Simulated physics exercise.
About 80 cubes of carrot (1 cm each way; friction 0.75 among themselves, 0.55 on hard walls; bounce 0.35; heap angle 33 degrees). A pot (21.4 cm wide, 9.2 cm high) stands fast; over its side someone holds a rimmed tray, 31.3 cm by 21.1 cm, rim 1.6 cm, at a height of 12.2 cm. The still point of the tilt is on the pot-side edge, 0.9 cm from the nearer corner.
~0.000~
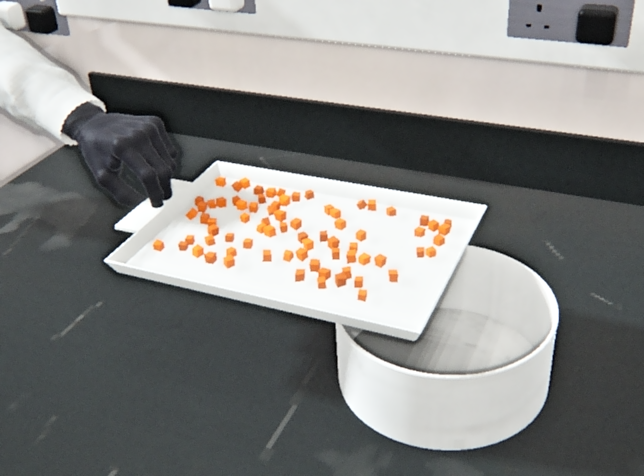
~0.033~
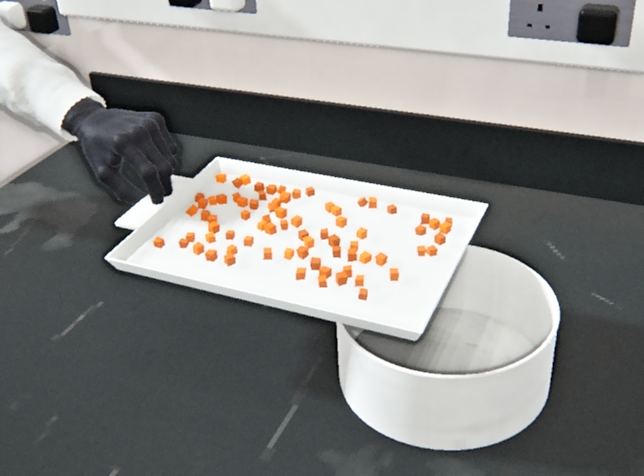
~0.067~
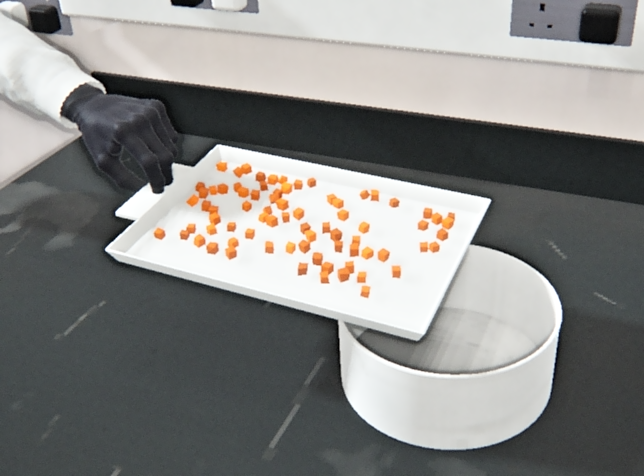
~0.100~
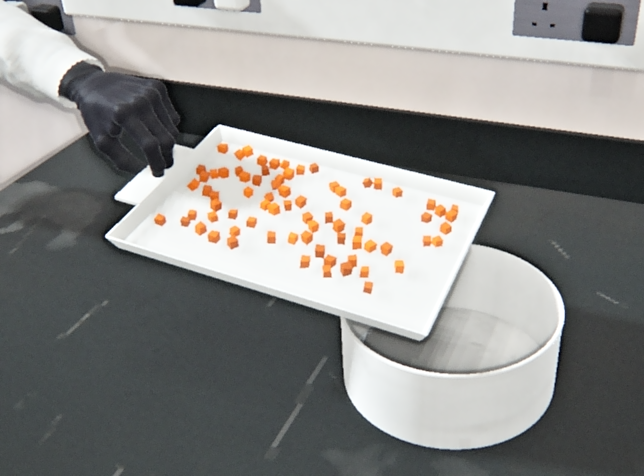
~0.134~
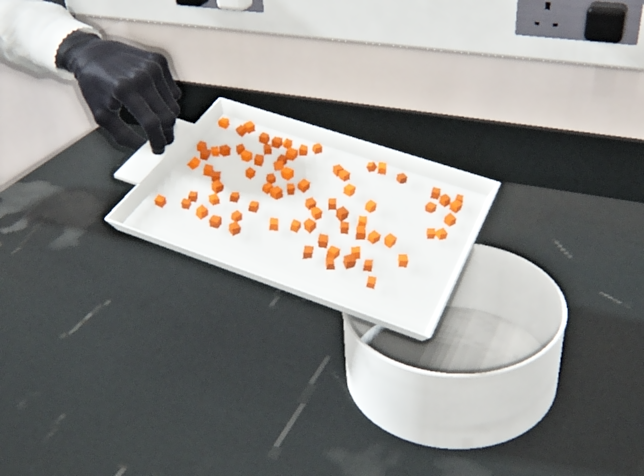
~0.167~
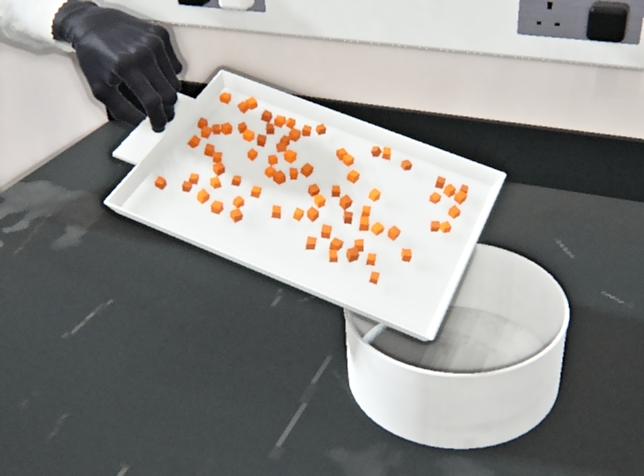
On a dark countertop, a gloved hand tilts a white tray of orange cubes toward a pot.
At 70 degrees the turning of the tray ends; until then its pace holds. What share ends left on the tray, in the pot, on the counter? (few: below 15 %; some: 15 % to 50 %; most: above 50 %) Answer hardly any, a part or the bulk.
Tray: Hardly any, pot: Hardly any, counter: The bulk.
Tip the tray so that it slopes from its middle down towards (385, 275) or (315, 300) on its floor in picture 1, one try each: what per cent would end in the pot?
Some 60 and 0 per cent.
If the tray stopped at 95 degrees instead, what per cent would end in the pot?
Then about 0 per cent.
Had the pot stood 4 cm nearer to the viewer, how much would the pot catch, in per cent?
In that case some 35 per cent.
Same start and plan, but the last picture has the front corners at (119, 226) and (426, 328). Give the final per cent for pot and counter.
Pot 0, counter 100.
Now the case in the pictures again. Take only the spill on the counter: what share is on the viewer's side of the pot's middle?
Roughly 100 per cent.
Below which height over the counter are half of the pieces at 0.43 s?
Roughly 28 cm.
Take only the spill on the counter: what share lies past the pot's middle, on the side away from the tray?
About 90 per cent.
Then, at 0.32 s, tilt 46 degrees; the tray holds 100 %, the pot 0 %.
Then, at 0.43 s, tilt 64 degrees; the tray holds 100 %, the pot 0 %.
After 0.67 s, tilt 70 degrees; the tray holds 0 %, the pot 5 %.
In the end, at 2.0 s, tray 0 %, pot 5 %, counter 95 %.
